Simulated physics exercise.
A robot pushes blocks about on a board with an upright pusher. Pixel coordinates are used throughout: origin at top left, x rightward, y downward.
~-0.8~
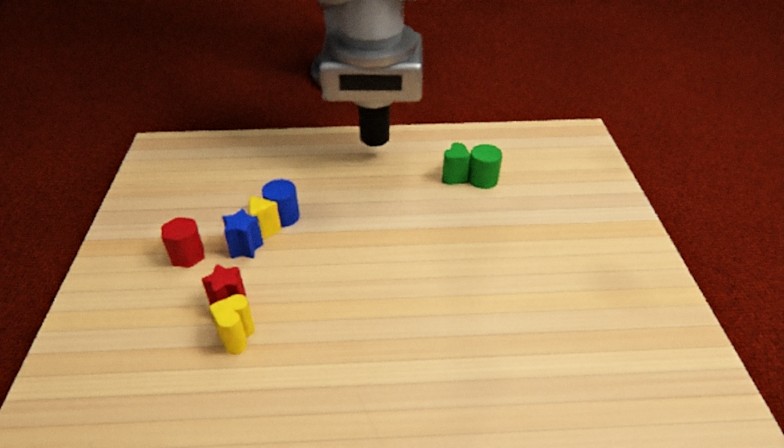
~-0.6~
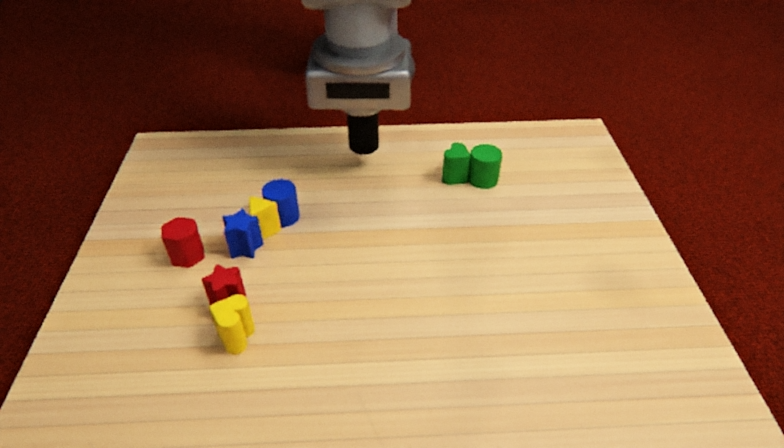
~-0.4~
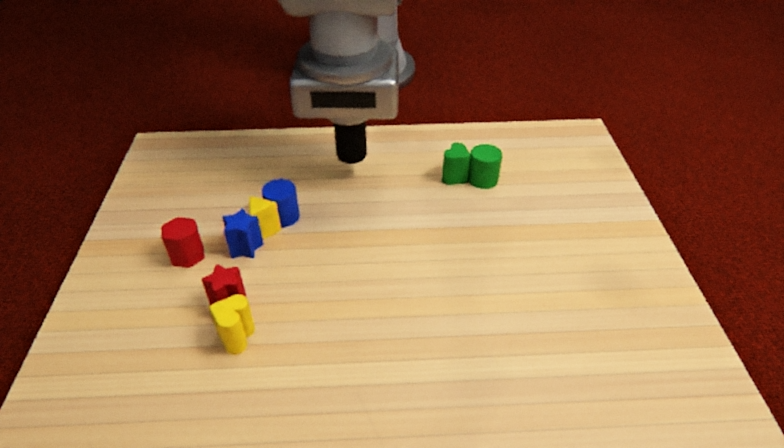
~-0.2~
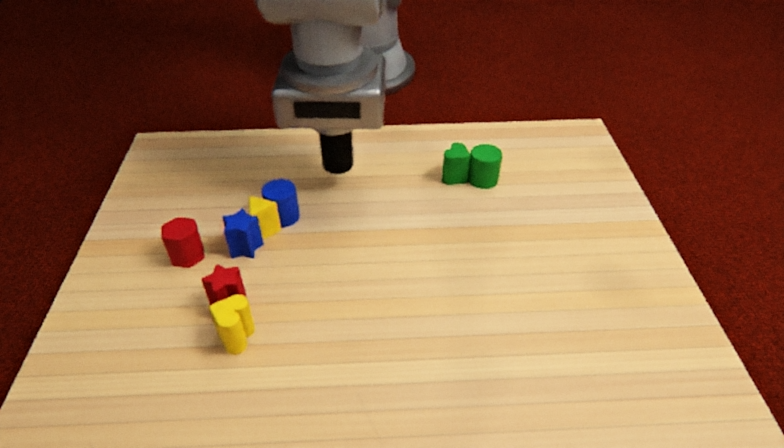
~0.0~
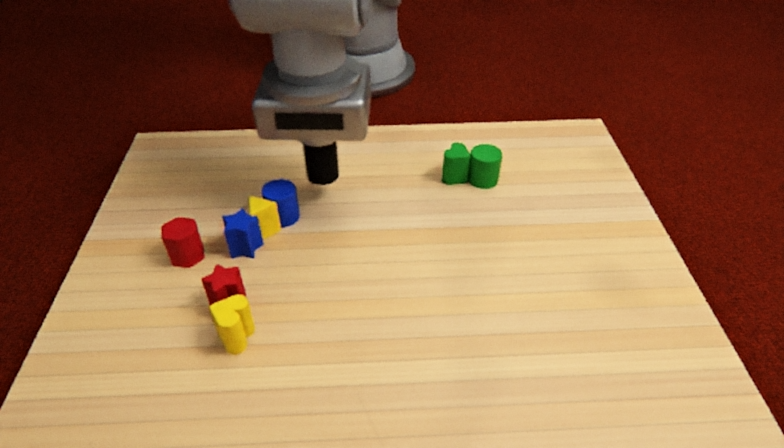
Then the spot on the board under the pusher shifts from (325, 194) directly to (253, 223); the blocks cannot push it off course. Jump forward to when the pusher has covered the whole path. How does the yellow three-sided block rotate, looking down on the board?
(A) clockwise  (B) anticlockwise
Choice B: Anticlockwise.
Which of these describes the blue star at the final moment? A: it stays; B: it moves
I'll go with B - it moves.
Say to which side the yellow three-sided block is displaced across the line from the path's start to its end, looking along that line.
Its sideways move is to the left.
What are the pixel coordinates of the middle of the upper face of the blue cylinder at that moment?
Its top face will be centred at roughly (233, 218).
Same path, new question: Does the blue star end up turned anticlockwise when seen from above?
No, it doesn't check out.
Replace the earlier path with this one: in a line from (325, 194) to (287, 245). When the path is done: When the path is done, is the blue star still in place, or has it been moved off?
By the end it has moved.
The first path, step by step. Halfway along, pusher at (286, 191); blue star at (226, 230), turned 20° clockwise; yellow three-sided block at (247, 216); blue cylinder at (261, 199).
At the end, pusher at (249, 206); red hexagonal block in place; blue star at (208, 245), turned 20° clockwise; yellow three-sided block at (235, 237), turned 20° anticlockwise; blue cylinder at (233, 218).
